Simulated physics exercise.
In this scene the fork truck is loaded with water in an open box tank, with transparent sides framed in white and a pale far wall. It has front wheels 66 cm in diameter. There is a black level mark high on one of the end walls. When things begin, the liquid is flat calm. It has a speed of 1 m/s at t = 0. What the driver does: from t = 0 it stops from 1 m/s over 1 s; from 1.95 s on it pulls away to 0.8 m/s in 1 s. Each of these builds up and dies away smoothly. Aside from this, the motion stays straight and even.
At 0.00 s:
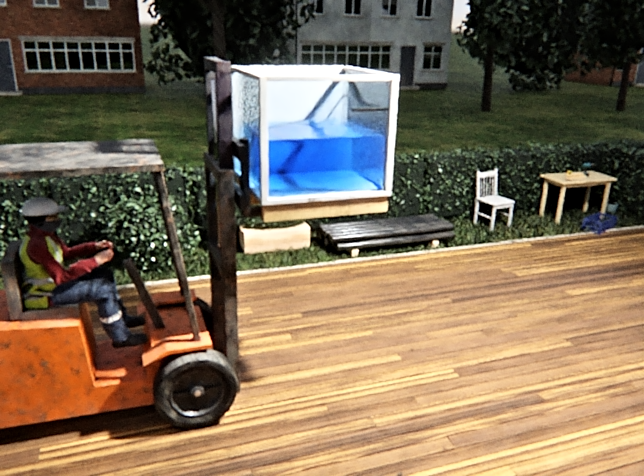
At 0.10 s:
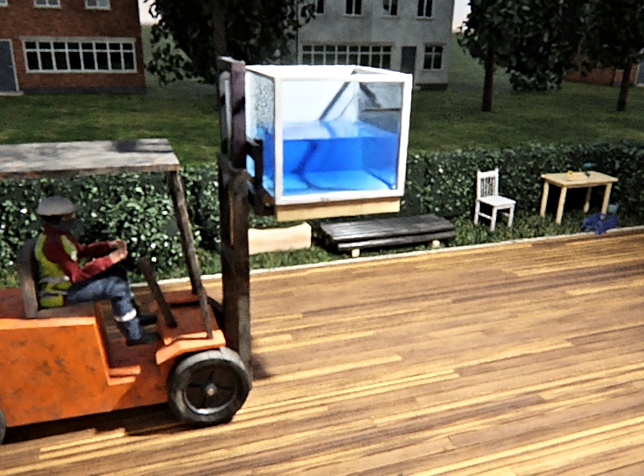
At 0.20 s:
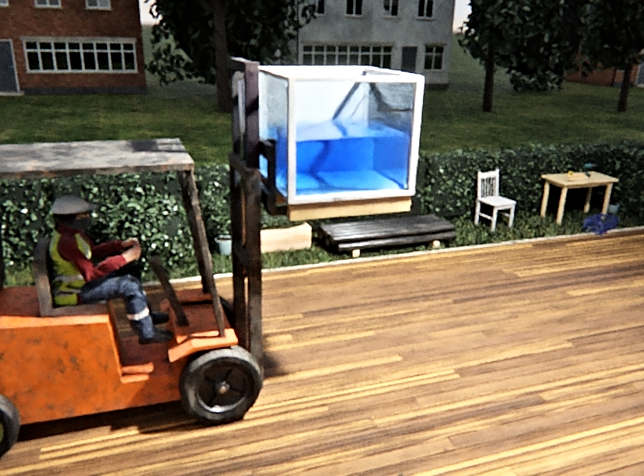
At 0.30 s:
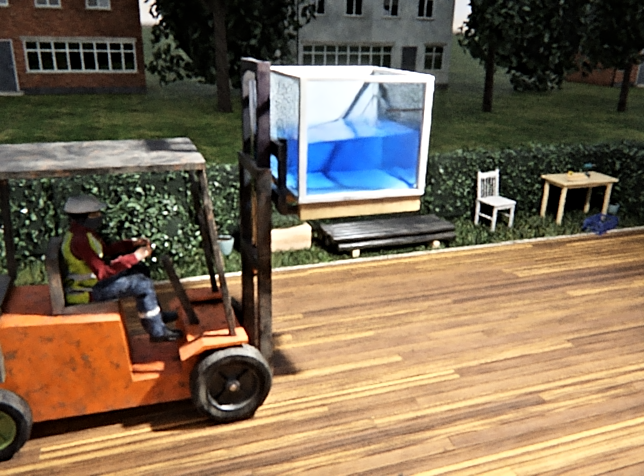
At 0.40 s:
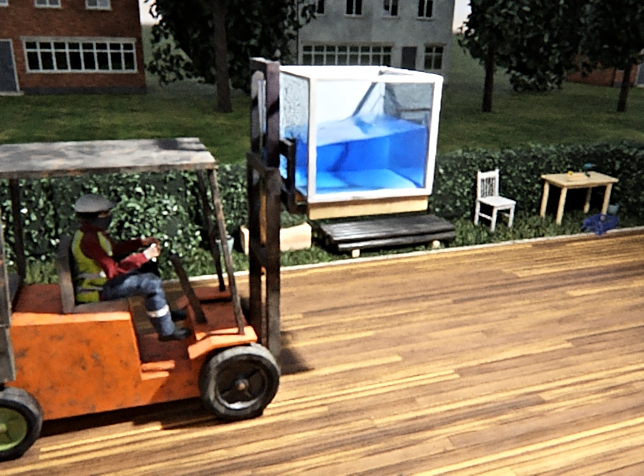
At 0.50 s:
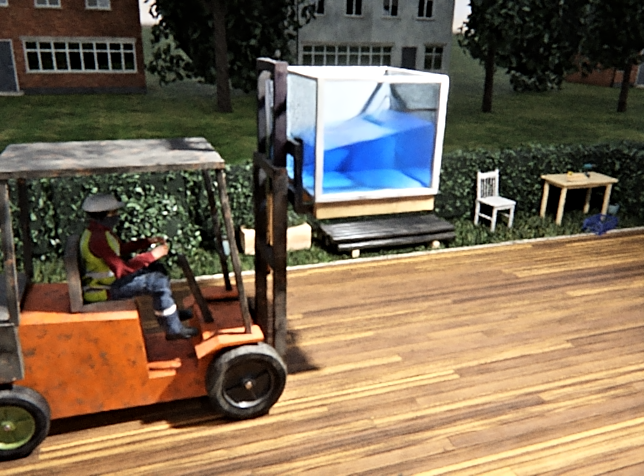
A driver in a cap rolled an orange forklift to the right, carrying a clear tank of blue water, and as it slowed, the calm water heaped up towards the right side.
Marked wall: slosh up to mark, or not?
Up to mark.
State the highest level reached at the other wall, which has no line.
It reaches around 66 cm at most.
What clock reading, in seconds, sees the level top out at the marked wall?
3.2 s.
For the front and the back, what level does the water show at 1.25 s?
Front 36 cm, back 54 cm.
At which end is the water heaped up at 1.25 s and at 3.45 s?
Earlier it favours the rear side, later the forward side.
After 1.25 s it stands 53 cm high behind and 36 cm in front; all of it is still inside.
After 2.30 s it stands 48 cm high behind and 36 cm in front; all of it is still inside.
After 3.45 s it stands 33 cm high behind and 52 cm in front; all of it is still inside.
After 5.93 s the waves are smaller; the highest at the front wall was 68 cm, at 3.25 s, against a line at 63 cm.
